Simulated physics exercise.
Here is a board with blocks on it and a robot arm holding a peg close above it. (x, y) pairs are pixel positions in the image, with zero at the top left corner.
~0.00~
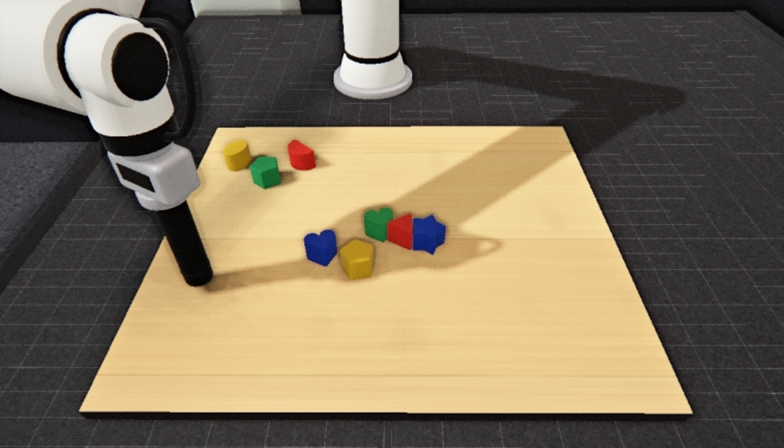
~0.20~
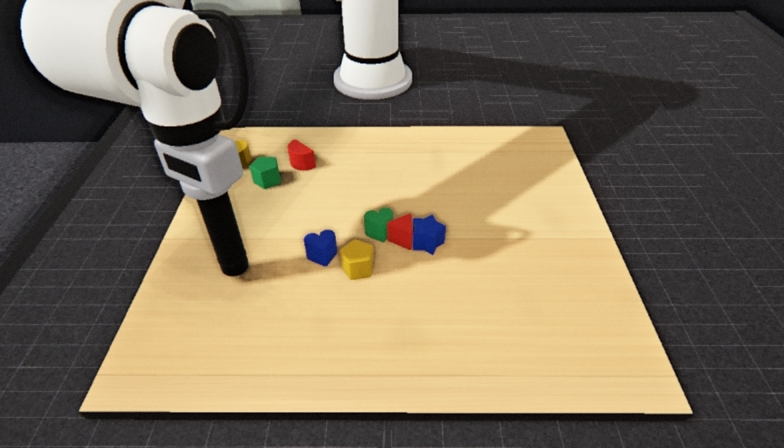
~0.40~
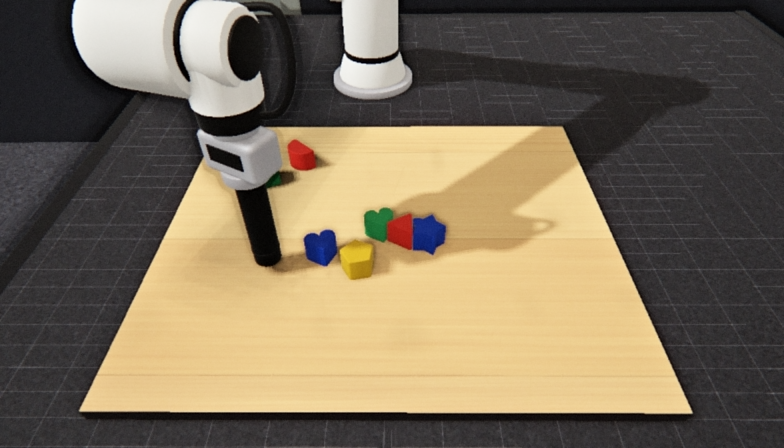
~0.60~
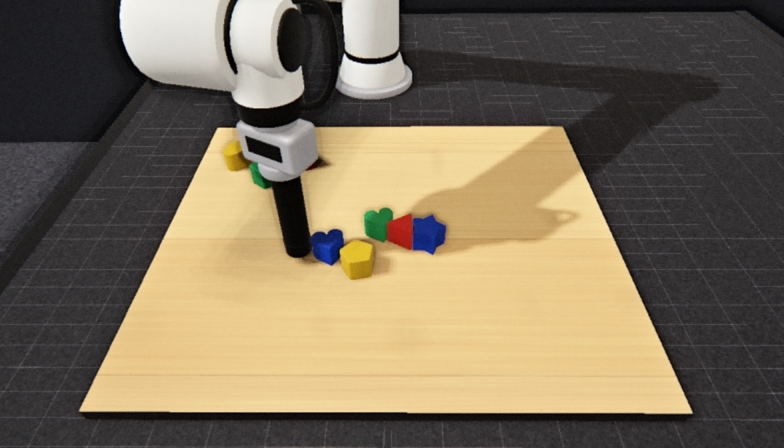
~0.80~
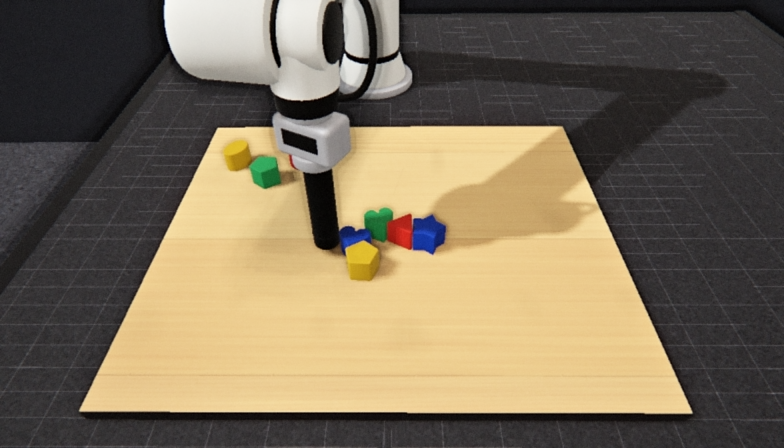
On a wooden board, a robot arm moves right and pushes a blue heart-shaped block rightward.
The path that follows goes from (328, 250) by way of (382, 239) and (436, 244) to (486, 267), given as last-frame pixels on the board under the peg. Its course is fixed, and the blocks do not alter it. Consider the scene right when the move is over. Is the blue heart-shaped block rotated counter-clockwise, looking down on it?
No, it doesn't check out.
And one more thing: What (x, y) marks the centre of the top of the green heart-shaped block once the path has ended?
The answer is (404, 205).
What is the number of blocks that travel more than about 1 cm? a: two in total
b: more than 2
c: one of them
I choose b.
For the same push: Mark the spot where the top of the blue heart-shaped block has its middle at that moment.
By then it is at (396, 238).
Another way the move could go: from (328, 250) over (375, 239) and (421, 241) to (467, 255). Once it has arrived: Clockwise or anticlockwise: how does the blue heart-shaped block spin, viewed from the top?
Seen from above, clockwise.
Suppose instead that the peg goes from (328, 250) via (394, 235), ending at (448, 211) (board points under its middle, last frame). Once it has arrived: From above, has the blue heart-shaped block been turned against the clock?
No, that is not how it ends up.
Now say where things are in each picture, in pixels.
The first picture shows peg's lower end (200, 278); blue heart-shaped block (320, 238); green heart-shaped block (379, 215); red three-sided block (403, 222); blue star block (428, 225).
The second picture shows peg (236, 268); blocks still.
The third picture shows peg (269, 258); blocks still.
The fourth picture shows peg (299, 250); blue heart-shaped block (327, 237).
The fifth picture shows peg (327, 242); blue heart-shaped block (354, 234); green heart-shaped block (379, 215); red three-sided block (403, 222); blue star block (428, 225).
The first path, step by step. One third of the way, peg (382, 231); blue heart-shaped block (391, 237), turned 95° clockwise; green heart-shaped block (395, 208); red three-sided block (411, 222); blue star block (435, 226).
Two thirds of the way, peg (437, 236); blue heart-shaped block (396, 238), turned 120° clockwise; green heart-shaped block (404, 205), turned 25° anticlockwise; red three-sided block (467, 228); blue star block (492, 232).
At the end, peg (487, 258); blue heart-shaped block (396, 238), turned 120° clockwise; green heart-shaped block (404, 205), turned 25° anticlockwise; red three-sided block (514, 241), turned 40° anticlockwise; blue star block (534, 233), turned 40° anticlockwise.
